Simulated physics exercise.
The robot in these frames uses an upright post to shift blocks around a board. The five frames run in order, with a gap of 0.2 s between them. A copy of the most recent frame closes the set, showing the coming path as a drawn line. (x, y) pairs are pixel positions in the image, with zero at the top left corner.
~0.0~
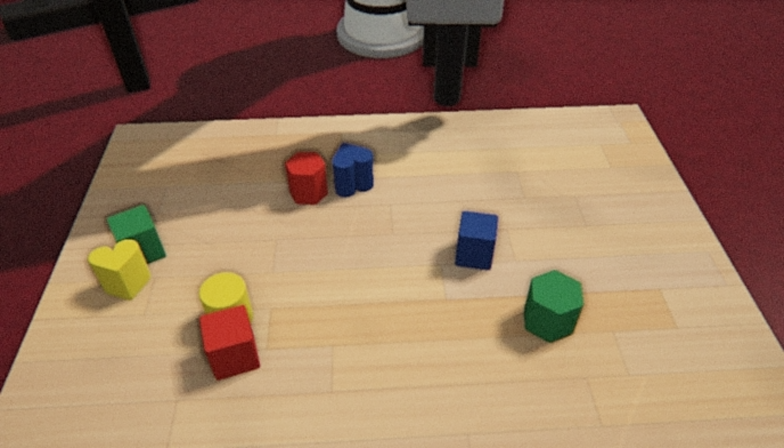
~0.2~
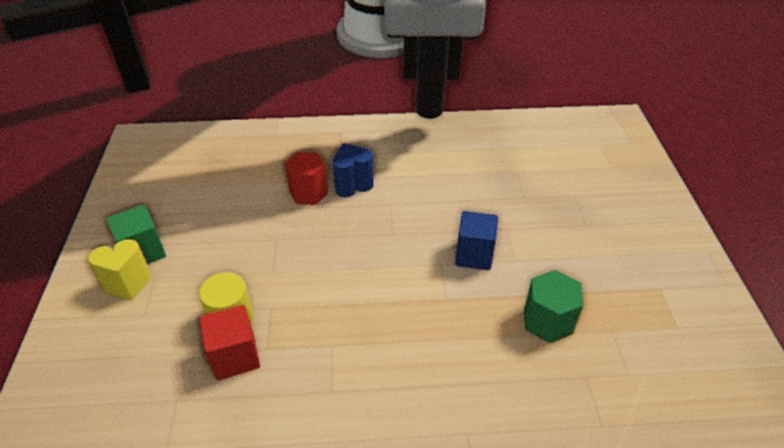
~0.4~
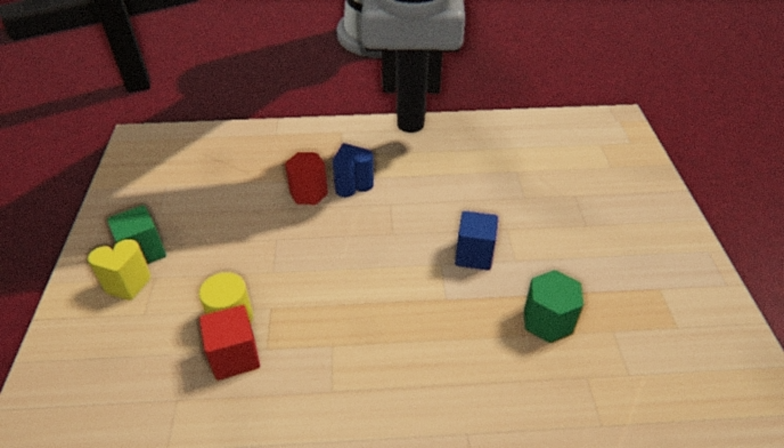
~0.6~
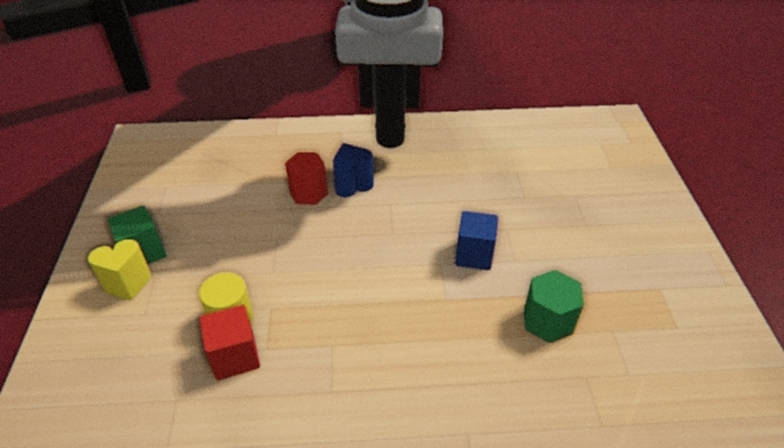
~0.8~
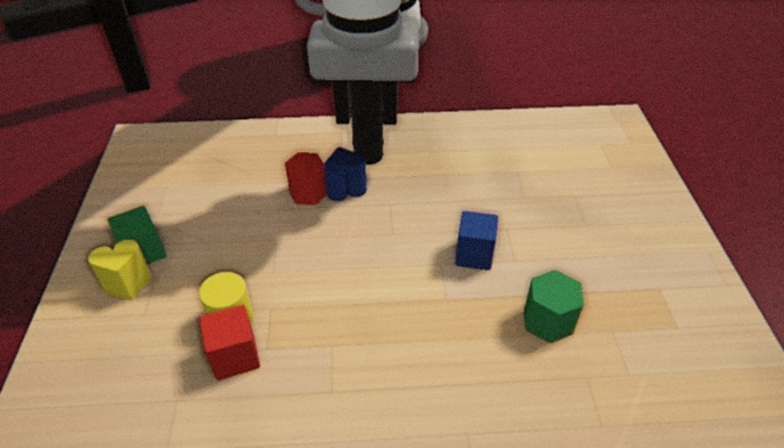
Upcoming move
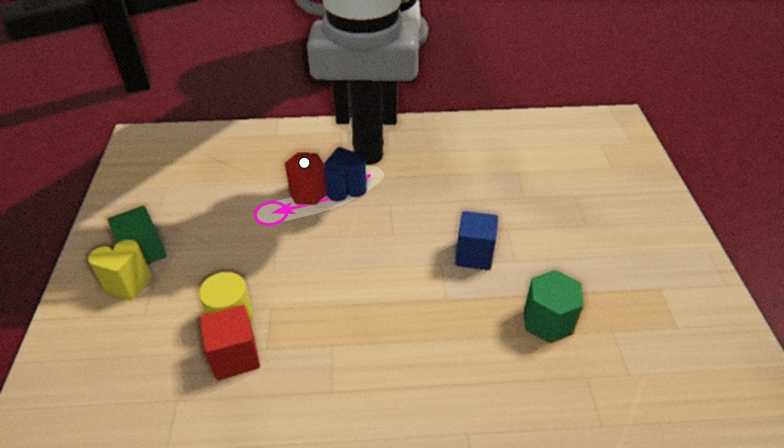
A robot arm with a black post moved in from the back of a wooden board, drifting left and closer, until it nudged the blue heart slightly toward the red hexagonal block, while other blocks stayed still.
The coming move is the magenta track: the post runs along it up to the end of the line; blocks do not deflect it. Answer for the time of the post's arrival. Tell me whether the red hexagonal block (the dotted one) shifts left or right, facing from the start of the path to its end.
To the path's right.
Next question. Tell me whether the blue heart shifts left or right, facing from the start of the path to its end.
The shift goes left.
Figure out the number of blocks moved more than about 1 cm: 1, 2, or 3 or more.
Two blocks shift.
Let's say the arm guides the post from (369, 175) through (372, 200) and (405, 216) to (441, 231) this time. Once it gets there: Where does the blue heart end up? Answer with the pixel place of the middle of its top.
It should be at about (336, 172).
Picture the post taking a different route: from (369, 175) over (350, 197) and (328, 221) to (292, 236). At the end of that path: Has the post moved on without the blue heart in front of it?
No, that is not what happens.
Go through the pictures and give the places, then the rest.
Tip of the post (447, 100), middles of tops, red hexagonal block (305, 163), blue heart (351, 155), in the first picture.
Post (429, 112), nothing pushed, in the second picture.
Post (411, 126), nothing pushed, in the third picture.
Post (390, 141), nothing pushed, in the fourth picture.
Post (369, 157), red hexagonal block (304, 163), blue heart (344, 159), in the fifth picture.
The line goes from (369, 175) through (326, 199) to (271, 213); the dot is on the red hexagonal block.
The first path, step by step. One third of the way, post (341, 174); red hexagonal block (289, 167), turned 55° clockwise; blue heart (317, 178).
Two thirds of the way, post (306, 186); red hexagonal block (270, 168), turned 80° clockwise; blue heart (291, 195), turned 15° anticlockwise.
At the end, post (267, 195); red hexagonal block (246, 166), turned 140° clockwise; blue heart (279, 203), turned 50° anticlockwise.
